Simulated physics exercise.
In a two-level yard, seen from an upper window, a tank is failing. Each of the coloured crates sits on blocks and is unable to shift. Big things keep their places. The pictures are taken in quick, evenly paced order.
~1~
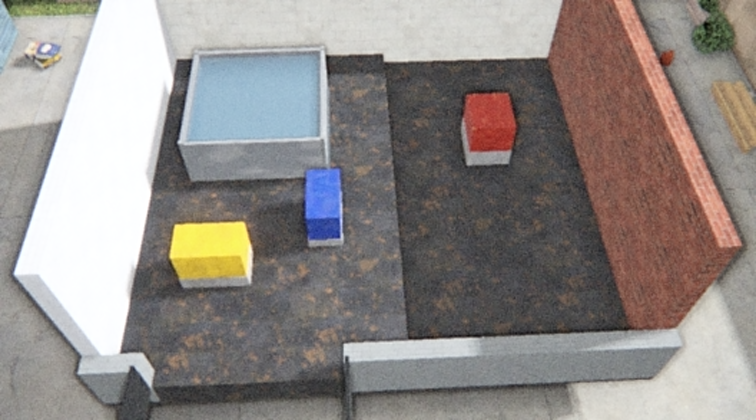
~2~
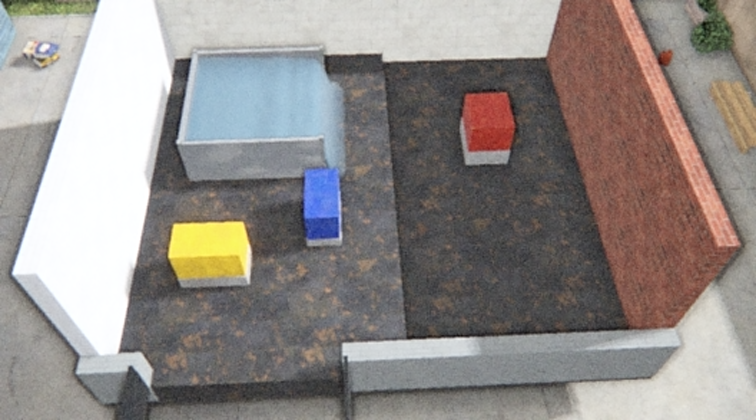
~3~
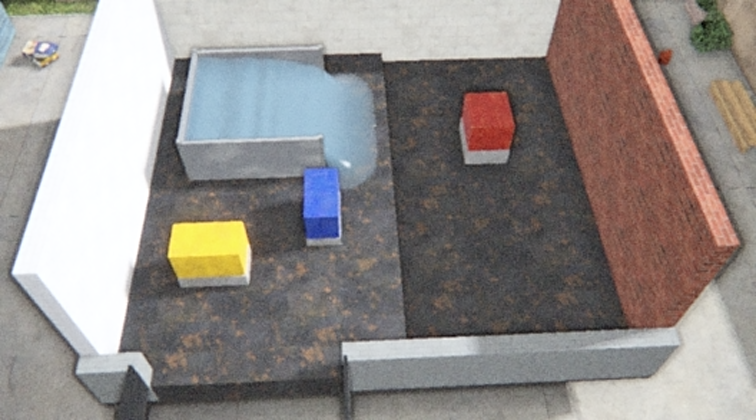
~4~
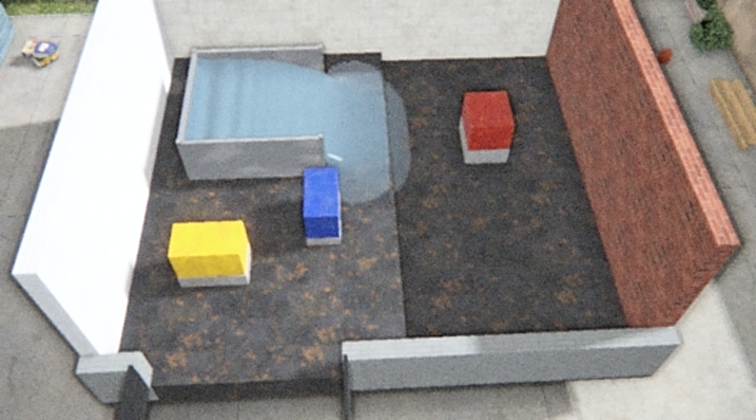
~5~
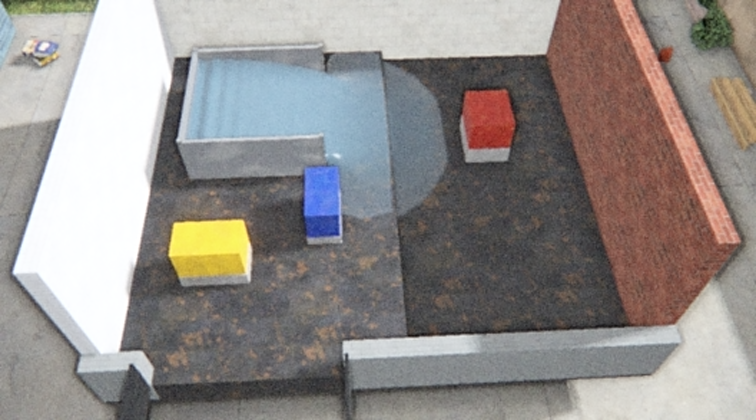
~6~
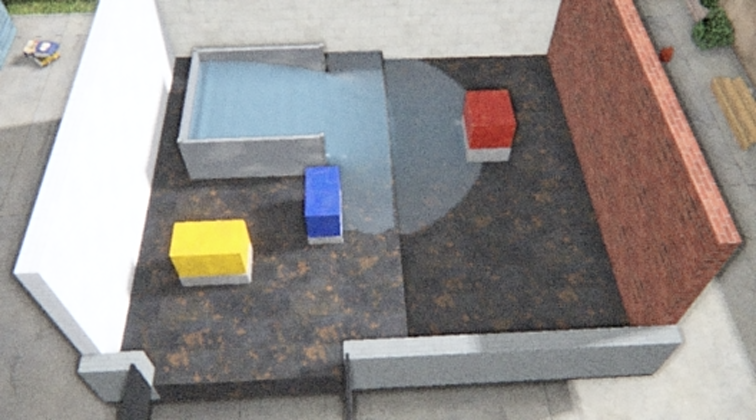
In this clip, water in a tank pours out through its open right side, spreading across the dark floor past the blue crate and onto the right section toward the red crate, while the yellow, blue and red crates stay still.
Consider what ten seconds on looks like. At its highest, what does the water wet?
One by one: The red crate is reached by the water. The yellow crate is missed by the water. The blue crate is missed by the water.
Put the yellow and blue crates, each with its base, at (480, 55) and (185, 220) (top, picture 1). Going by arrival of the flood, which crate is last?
Answer: The one in blue.
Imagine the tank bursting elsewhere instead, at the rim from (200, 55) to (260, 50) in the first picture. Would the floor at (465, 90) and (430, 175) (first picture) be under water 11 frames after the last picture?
Point one: Reached by the flood; point two: Still bare.
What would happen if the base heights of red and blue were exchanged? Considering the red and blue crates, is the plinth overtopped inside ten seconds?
After ten seconds the red crate is swamped, and the blue crate is unaffected.
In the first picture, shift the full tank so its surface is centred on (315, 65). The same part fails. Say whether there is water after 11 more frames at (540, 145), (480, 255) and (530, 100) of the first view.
As listed: Under water, covered, covered.
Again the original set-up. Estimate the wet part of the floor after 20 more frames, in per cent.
Near 55 in a hundred.
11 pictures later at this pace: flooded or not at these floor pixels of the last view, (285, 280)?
Answer: No flooding.
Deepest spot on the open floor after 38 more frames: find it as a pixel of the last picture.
Somewhere near (418, 361), I think.
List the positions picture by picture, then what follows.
In the first picture, still water in the tank at (257, 97).
In the second picture, the front is at a hidden place, out from the gap at (321, 115).
In the third picture, the front is at (352, 183), out from the gap at (321, 117).
In the fourth picture, the front is at (379, 191), out from the gap at (321, 119).
In the fifth picture, the front is at (433, 181), out from the gap at (322, 118).
In the sixth picture, the front is at a hidden place, out from the gap at (322, 118).
A moment on, water covers 45 % of the floor; the red crate water round its plinth, the yellow crate not reached, the blue crate water round its plinth.
Next, water covers 50 % of the floor; the red crate water round its plinth, the yellow crate not reached, the blue crate water round its plinth.
Then, water covers 55 % of the floor; the red crate water round its plinth, the yellow crate not reached, the blue crate water round its plinth.
Later, water covers 70 % of the floor; the red crate water round its plinth, the yellow crate not reached, the blue crate water round its plinth.
In the end, water covers 65 % of the floor; the red crate was topped, the yellow crate stayed above the water, the blue crate stayed above the water.
